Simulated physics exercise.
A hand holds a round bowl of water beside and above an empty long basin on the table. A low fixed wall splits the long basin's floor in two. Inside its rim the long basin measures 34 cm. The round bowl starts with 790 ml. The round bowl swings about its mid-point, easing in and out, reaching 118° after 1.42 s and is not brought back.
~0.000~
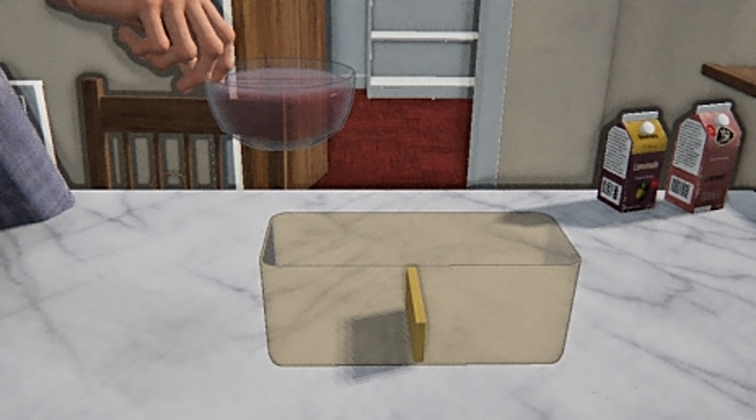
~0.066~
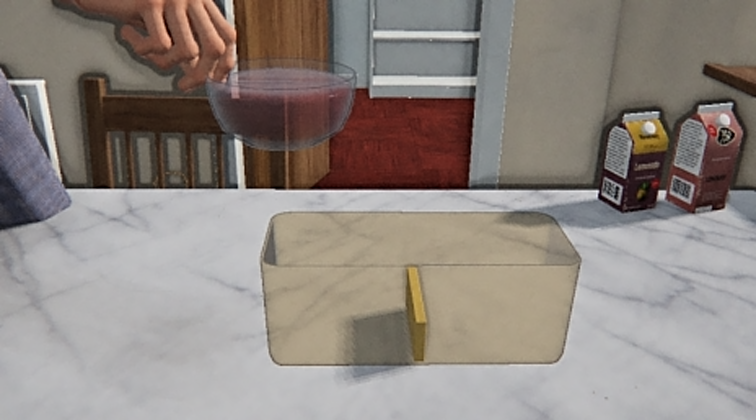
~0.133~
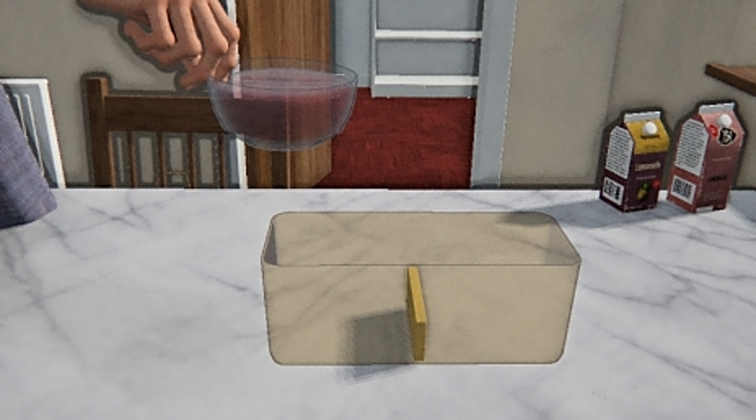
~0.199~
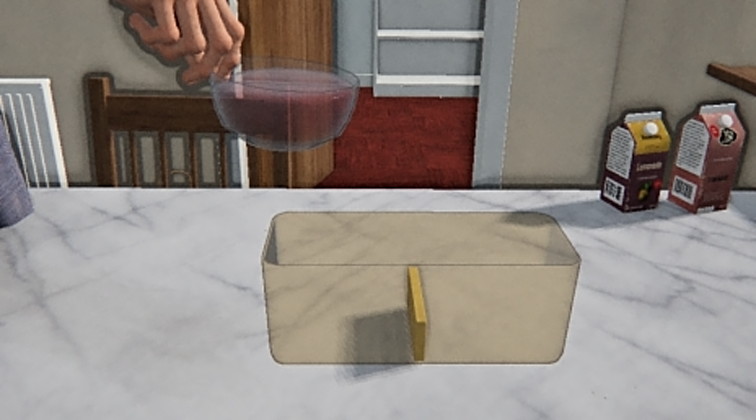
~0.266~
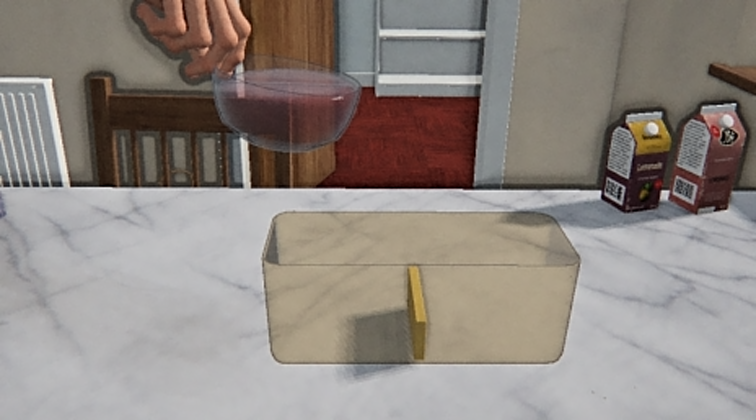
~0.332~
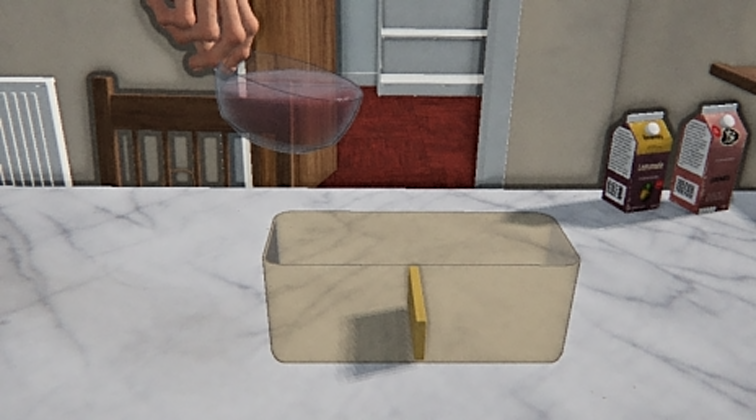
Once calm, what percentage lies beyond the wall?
About 53 per cent.
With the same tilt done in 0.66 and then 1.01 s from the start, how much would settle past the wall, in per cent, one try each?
First 30, then 45 per cent.
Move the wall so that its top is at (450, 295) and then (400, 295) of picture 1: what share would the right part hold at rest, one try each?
First 5, then 70 per cent.
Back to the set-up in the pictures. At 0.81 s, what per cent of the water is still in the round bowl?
About 30 per cent.
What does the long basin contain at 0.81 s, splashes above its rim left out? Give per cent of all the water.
About 34 per cent.
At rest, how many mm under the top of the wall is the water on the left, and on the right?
Some 36 mm on the left and 34 mm on the right.
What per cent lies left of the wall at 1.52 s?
Near 46 in a hundred.
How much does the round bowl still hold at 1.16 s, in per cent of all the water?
Near 0 in a hundred.
After 0.81 s the tilt is 72° and 30 per cent is still to pour, 9 is left of the wall and 26 right of it.
After 1.16 s the tilt is 108° and 0 per cent is still to pour, 42 is left of the wall and 53 right of it.
After 1.52 s the tilt is 118° and 0 per cent is still to pour, 46 is left of the wall and 53 right of it.
After 1.92 s the tilt is 118° and 0 per cent is still to pour, 46 is left of the wall and 53 right of it.
In the end 46 per cent lies left of the wall, 53 right of it and 1 outside.
